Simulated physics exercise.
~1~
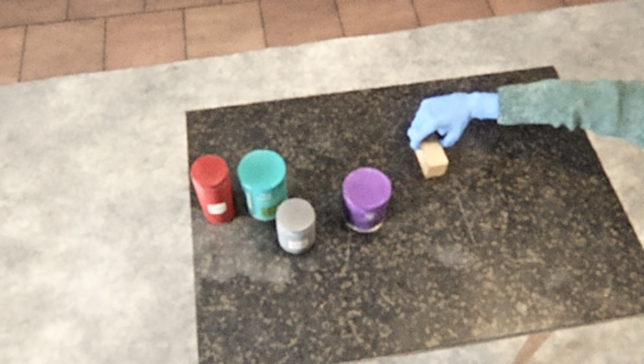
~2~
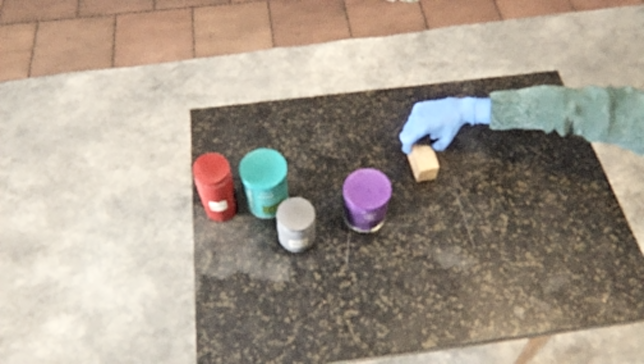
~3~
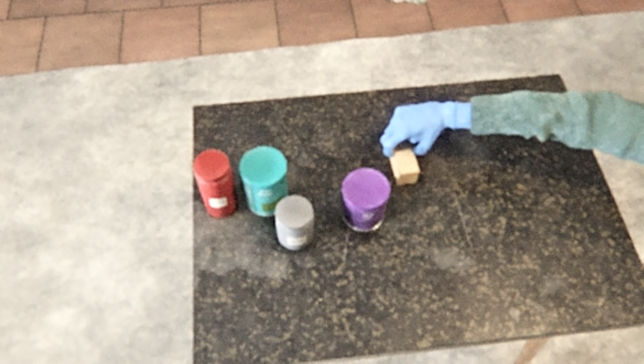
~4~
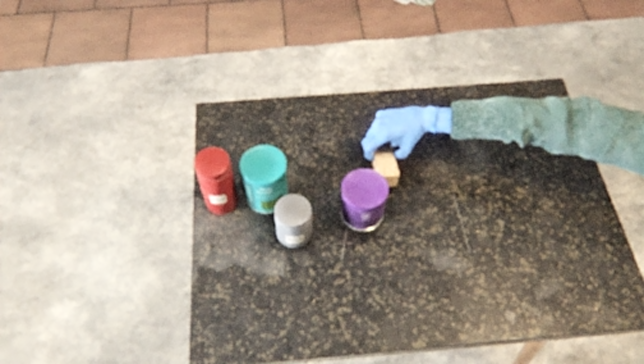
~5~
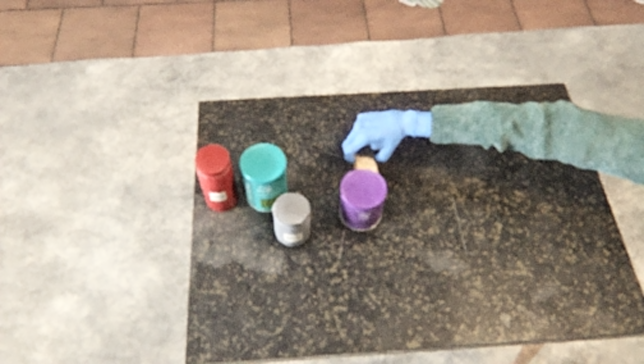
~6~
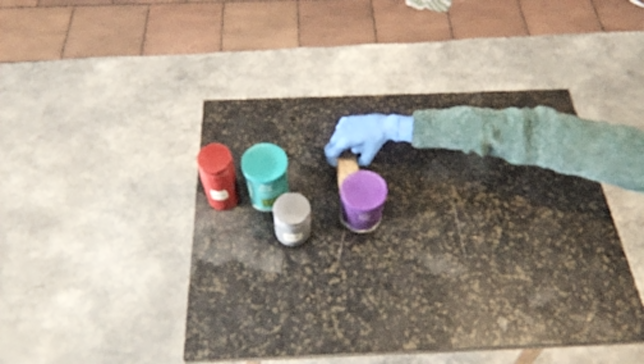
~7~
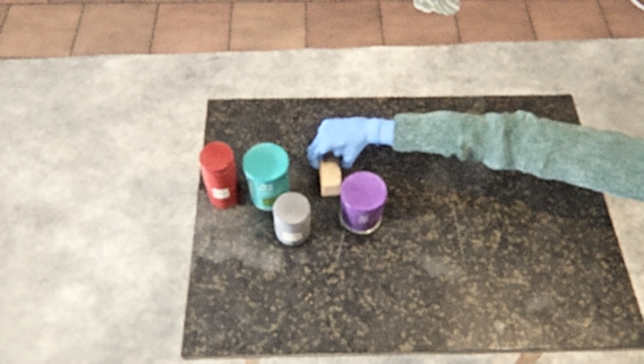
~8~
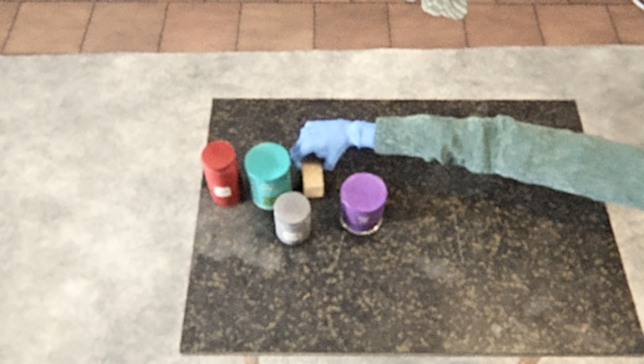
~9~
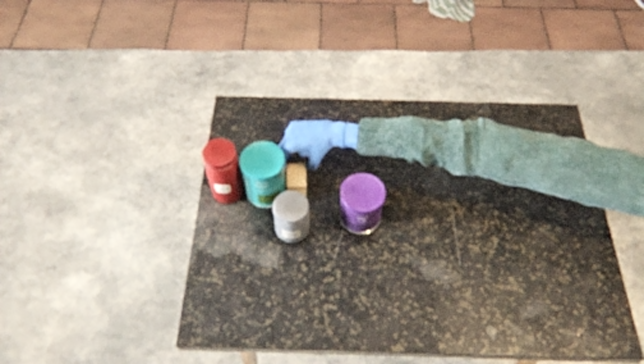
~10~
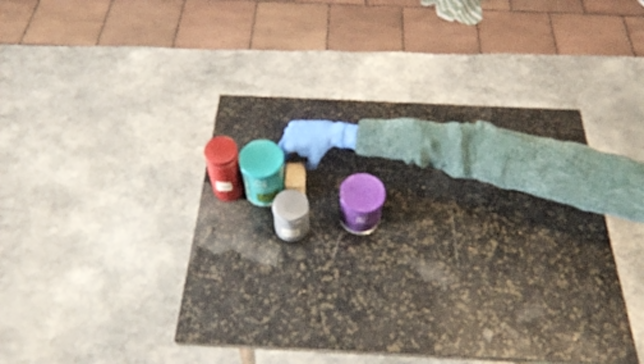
On a dark tabletop, a gloved hand slides a small block left behind the purple tin, stopping beside the turquoise tin.
